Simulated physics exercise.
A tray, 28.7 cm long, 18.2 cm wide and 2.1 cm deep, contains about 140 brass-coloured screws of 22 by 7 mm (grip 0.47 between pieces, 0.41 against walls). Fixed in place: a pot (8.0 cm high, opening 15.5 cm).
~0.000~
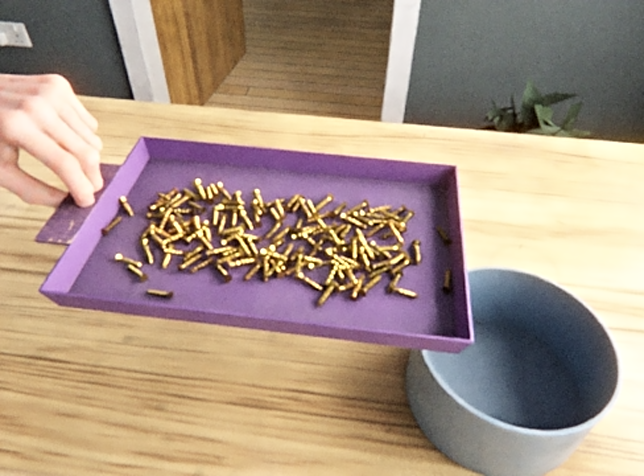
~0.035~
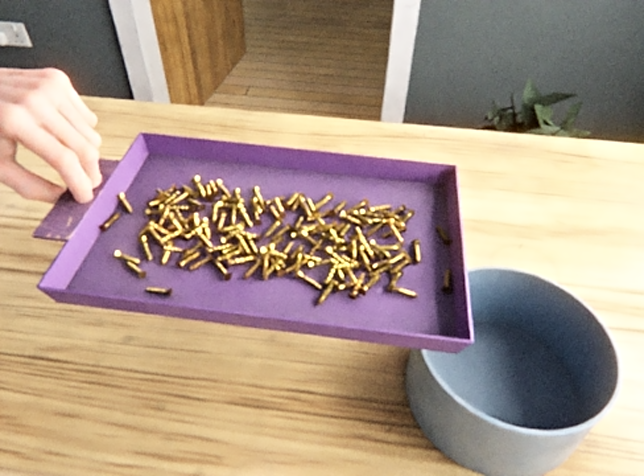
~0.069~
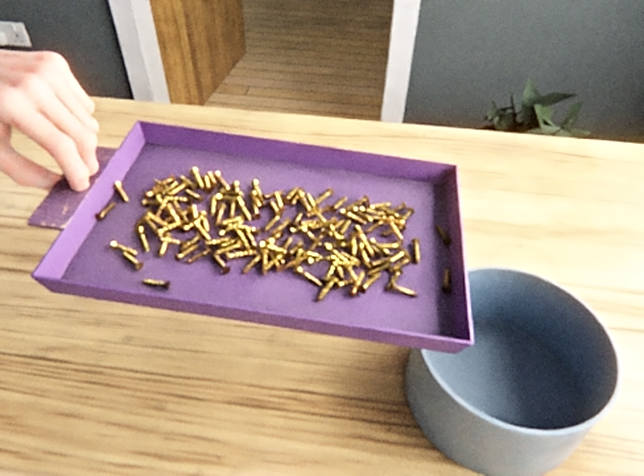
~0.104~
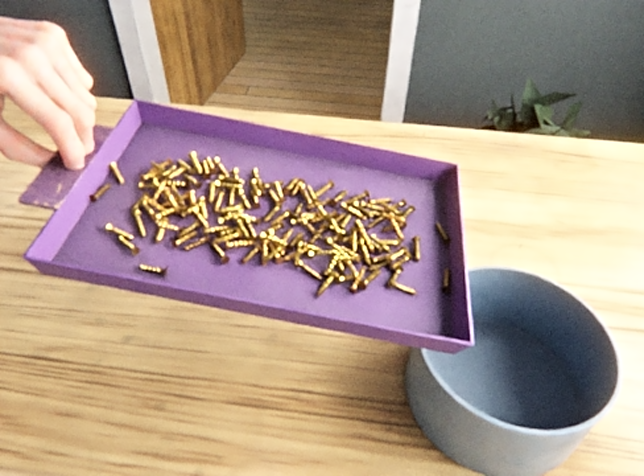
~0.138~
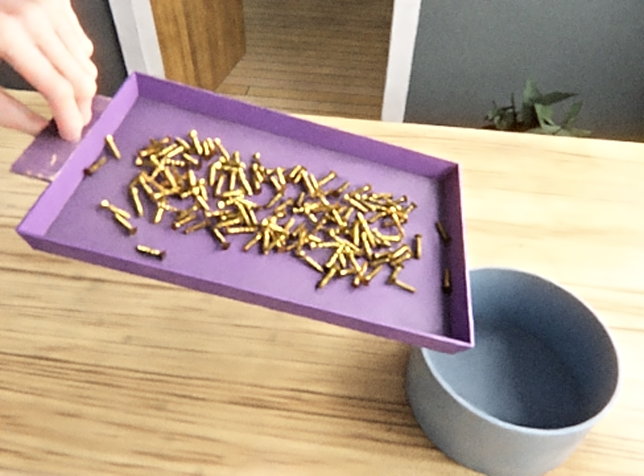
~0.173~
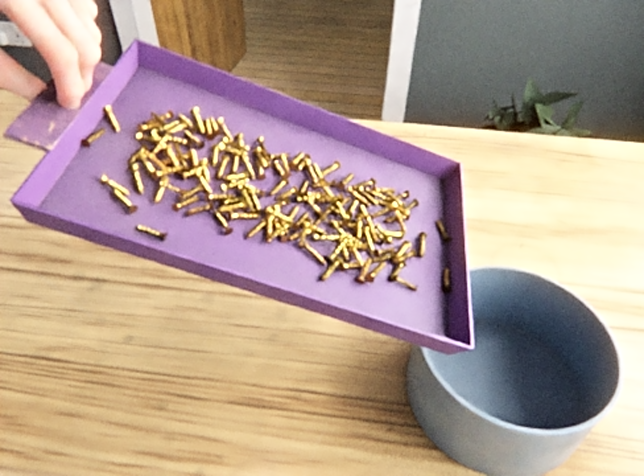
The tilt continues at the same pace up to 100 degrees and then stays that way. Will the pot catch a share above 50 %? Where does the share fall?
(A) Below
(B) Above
Option B: Above.
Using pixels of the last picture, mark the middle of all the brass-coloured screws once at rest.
I'd say close to (507, 395).
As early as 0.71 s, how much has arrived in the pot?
About 85% so far.
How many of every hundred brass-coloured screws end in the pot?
Some 90 percent.
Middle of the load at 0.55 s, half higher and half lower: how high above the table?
Roughly 14 cm.
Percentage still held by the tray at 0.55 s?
Around 70 percent of the load is still with the tray.
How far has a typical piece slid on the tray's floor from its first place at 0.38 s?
3 cm.
After 0.38 s, tilt 54 degrees; tray 100 %; middle of all pieces on or above the table near (368, 165).
After 0.55 s, tilt 82 degrees; pot 5 %, tray 70 %, in the air 25 %; middle of all pieces on or above the table near (463, 266).
After 0.71 s, tilt 100 degrees; outside 5 %, pot 85 %, tray 5 %, in the air 5 %; middle of all pieces on or above the table near (503, 372).
After 0.87 s, tilt 100 degrees; outside 10 %, pot 90 %; middle of all pieces on or above the table near (510, 389).
At rest (2.5 s), outside 10 %, pot 90 %.
